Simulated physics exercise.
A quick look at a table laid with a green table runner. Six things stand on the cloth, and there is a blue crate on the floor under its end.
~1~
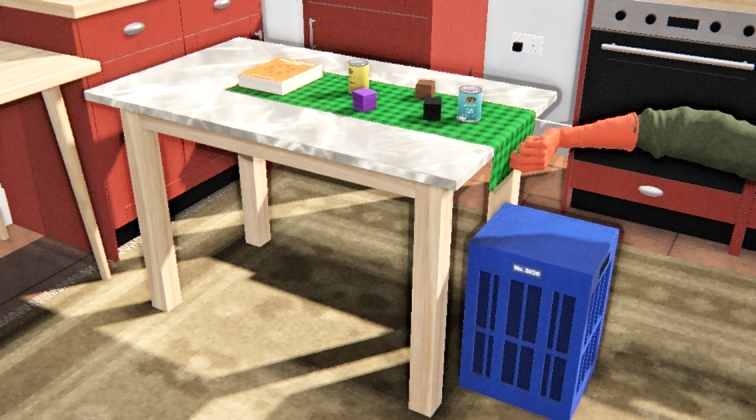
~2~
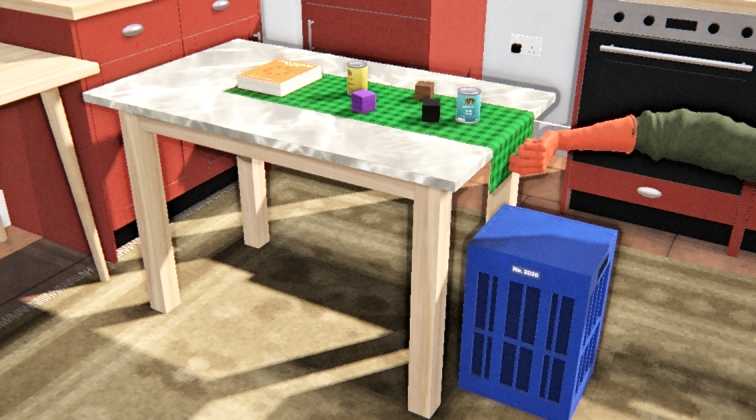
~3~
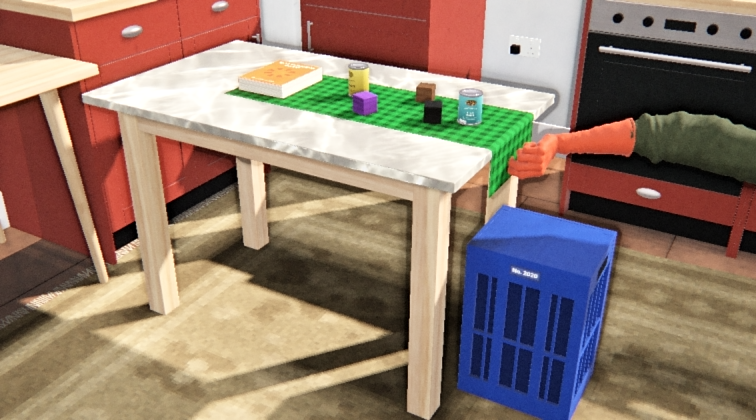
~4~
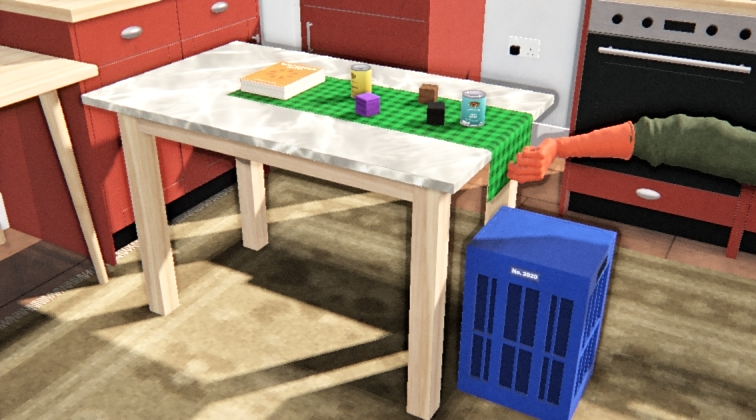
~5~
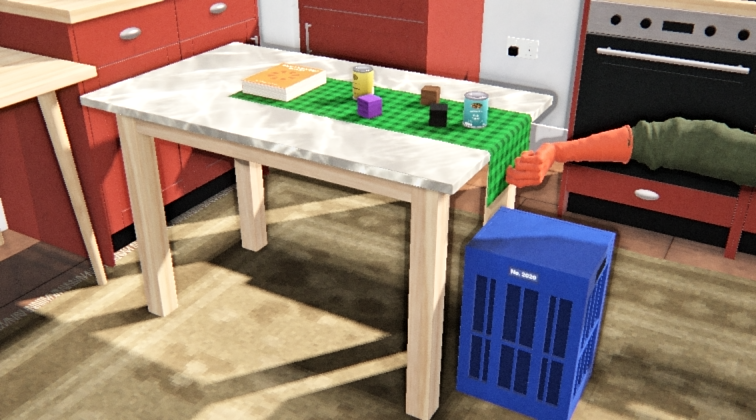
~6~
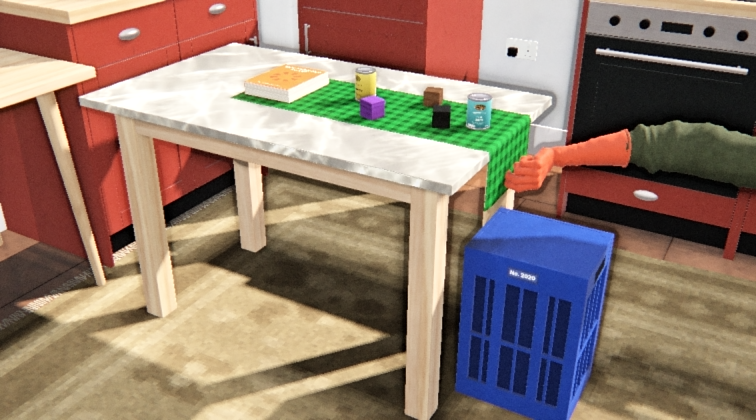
In a kitchen, a gloved hand slowly pulls a green cloth and its items slightly right.
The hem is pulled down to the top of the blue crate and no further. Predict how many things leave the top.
Fallen count: One.
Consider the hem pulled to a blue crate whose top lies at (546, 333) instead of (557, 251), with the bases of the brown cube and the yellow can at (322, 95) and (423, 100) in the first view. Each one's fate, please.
In the end the brown cube is still on top and the yellow can is no longer on top.
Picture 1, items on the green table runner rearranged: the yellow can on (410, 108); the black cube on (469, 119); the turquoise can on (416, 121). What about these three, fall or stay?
The yellow can stays on, the black cube tumbles off, the turquoise can does not fall.
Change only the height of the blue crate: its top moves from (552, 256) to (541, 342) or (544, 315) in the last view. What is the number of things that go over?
Respectively 4 and 3.
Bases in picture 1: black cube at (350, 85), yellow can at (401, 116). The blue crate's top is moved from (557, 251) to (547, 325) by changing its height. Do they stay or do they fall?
Black cube: Still up. Yellow can: Off.
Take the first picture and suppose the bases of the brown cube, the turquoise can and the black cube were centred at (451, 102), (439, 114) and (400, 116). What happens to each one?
Note: Brown cube kept on top; turquoise can kept on top; black cube kept on top.
Soon after, hem near (506, 207); all still up.
Then, hem on the crate; turquoise can gone.
At rest, hem on the crate; turquoise can gone. It carries off one.
